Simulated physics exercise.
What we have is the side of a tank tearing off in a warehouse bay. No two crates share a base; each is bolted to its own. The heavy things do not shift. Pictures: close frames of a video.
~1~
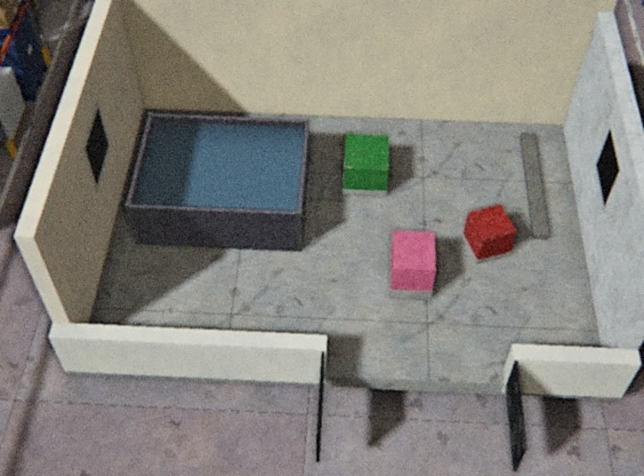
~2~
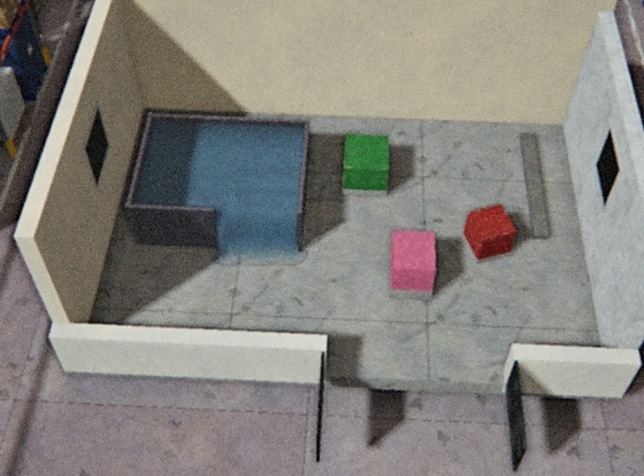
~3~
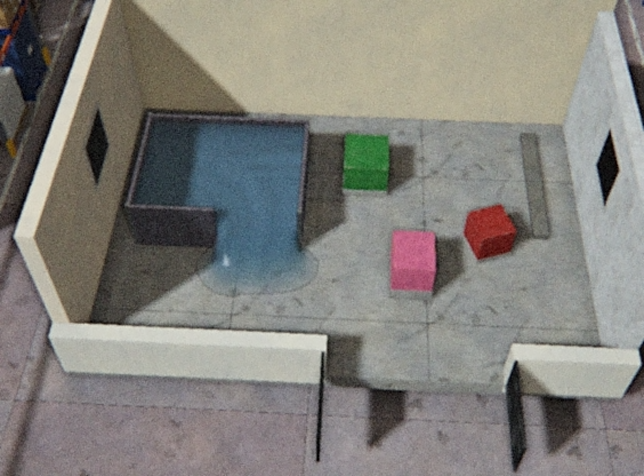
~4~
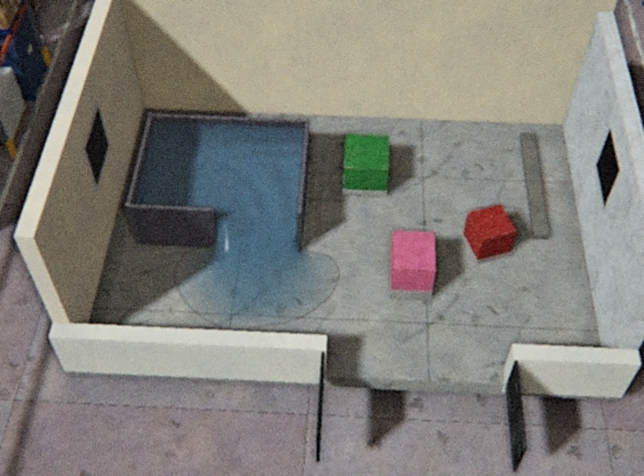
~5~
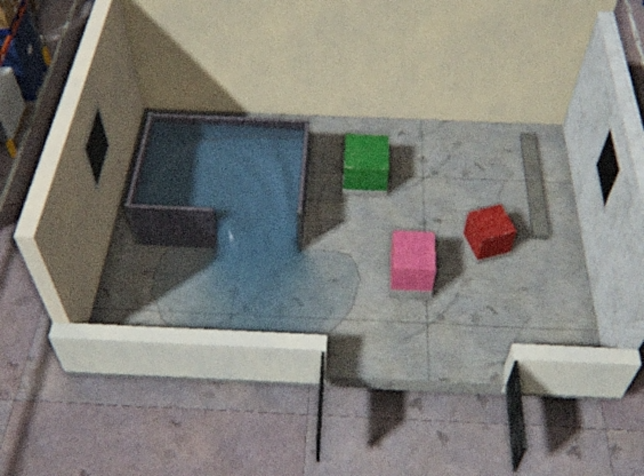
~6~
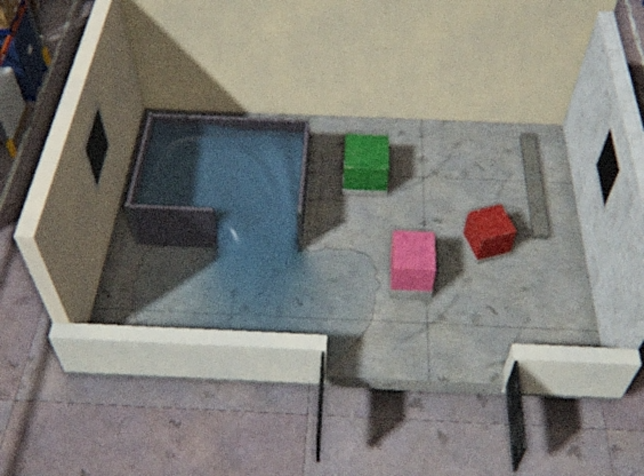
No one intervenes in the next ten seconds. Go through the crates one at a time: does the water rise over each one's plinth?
One at a time: The pink crate - water stays below; the green crate - water stays below; the red crate - water gets over.
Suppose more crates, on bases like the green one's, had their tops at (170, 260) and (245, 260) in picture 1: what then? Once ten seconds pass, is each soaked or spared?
I'd expect the first one gets submerged and the next one gets submerged.
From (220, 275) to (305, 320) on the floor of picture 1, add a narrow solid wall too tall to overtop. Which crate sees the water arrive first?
That would be the crate marked pink.
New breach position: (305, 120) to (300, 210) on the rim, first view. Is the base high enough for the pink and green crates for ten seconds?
My reading: Pink gets drenched, green gets drenched.
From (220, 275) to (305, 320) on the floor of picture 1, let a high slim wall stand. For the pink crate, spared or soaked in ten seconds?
Well, pink is inundated then.
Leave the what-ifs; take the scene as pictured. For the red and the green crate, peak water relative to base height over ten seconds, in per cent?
The first reaches around 180 in a hundred, the second around 60.
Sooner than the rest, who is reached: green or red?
I'd pick the crate marked red.
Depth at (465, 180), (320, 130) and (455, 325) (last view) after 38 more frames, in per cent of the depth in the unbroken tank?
Roughly 2 per cent, 4 per cent and 8 per cent.
A moment on, water covers 25 % of the floor; the pink crate water round its plinth, the green crate not reached, the red crate not reached.
Next, water covers 35 % of the floor; the pink crate water round its plinth, the green crate not reached, the red crate not reached.
Then, water covers 50 % of the floor; the pink crate water round its plinth, the green crate not reached, the red crate water round its plinth.
Later, water covers 80 % of the floor; the pink crate water round its plinth, the green crate water round its plinth, the red crate water round its plinth.
In the end, water covers 100 % of the floor; the pink crate stayed above the water, the green crate stayed above the water, the red crate was topped.
